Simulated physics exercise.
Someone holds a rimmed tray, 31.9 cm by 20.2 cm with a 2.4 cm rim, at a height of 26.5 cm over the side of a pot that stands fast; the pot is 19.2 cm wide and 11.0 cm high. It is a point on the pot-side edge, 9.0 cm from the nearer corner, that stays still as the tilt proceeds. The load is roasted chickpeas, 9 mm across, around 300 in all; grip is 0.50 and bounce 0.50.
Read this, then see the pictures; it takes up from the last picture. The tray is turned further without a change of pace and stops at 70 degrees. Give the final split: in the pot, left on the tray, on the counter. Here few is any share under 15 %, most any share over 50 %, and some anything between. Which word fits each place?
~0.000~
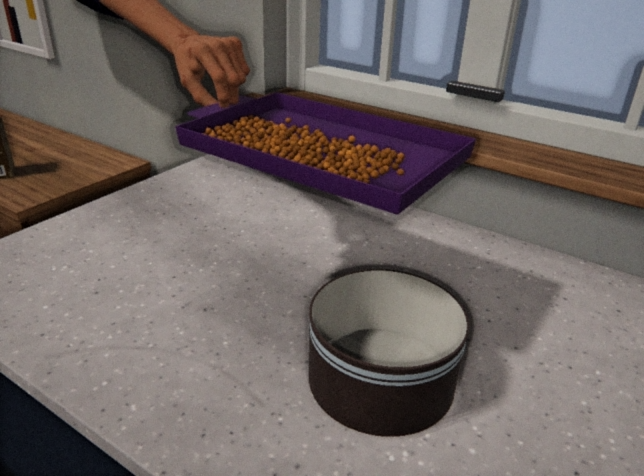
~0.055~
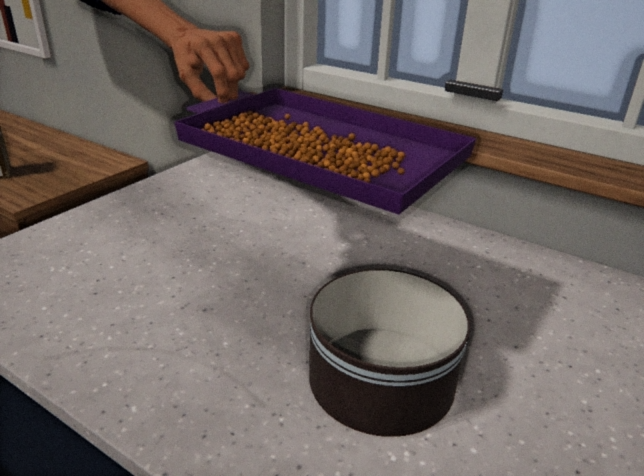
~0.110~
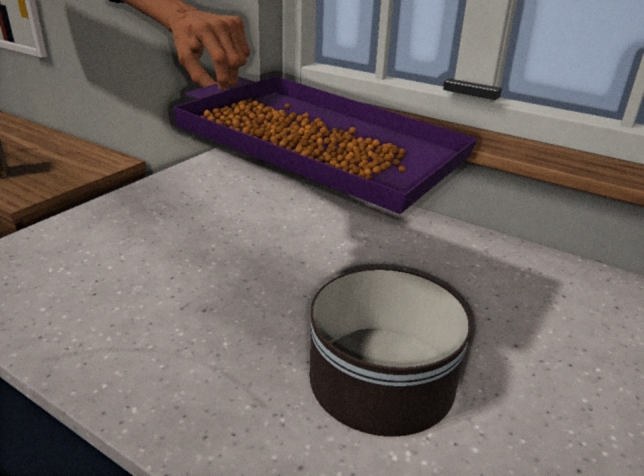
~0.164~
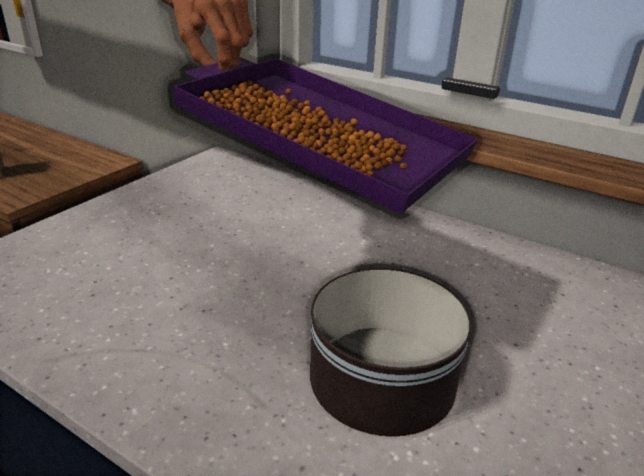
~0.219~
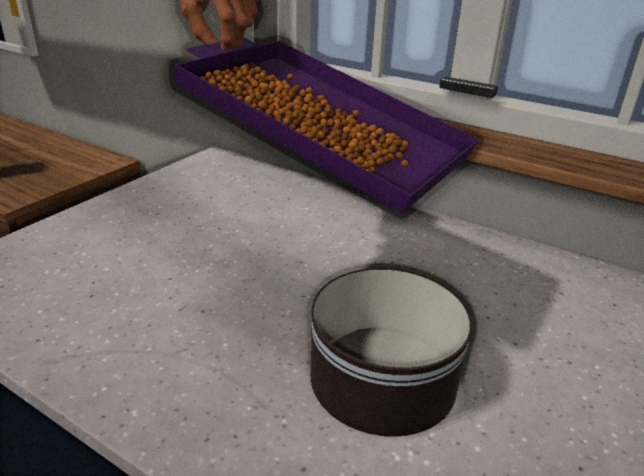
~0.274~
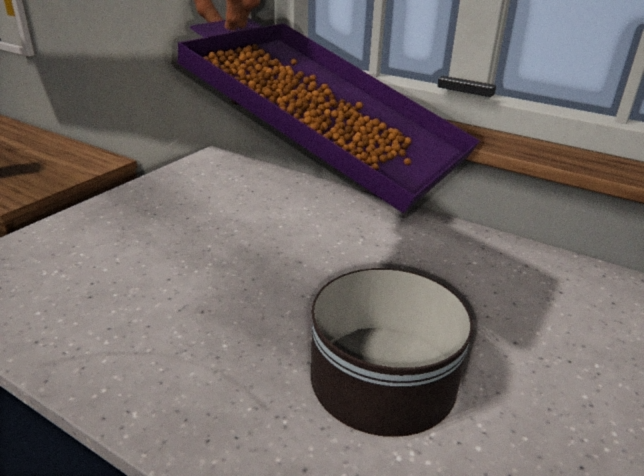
Pot: Few; tray: Most; counter: Some.
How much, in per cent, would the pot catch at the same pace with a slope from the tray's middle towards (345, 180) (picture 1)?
I'd say close to 5 %.
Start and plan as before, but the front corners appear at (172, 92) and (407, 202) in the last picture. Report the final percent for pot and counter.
Pot: 0, counter: 0.
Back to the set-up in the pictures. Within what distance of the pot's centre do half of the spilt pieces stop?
Roughly 24 cm from the centre.
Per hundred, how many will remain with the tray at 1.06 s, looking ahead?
Some 70 per cent of the load.
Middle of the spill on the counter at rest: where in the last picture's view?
The middle of the spill sits at roughly (551, 389).
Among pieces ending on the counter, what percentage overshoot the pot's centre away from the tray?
About 100 percent of the spill.
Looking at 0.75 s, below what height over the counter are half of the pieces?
Around 30 cm up.
After 0.56 s, tilt 44 degrees; the tray holds 100 %, the pot 0 %.
After 0.75 s, tilt 61 degrees; the tray holds 100 %, the pot 0 %.
Then, at 1.06 s, tilt 70 degrees; the tray holds 70 %, the pot 0 %.
By 1.9 s all is still; pot 0 %, tray 70 %, counter 30 %.
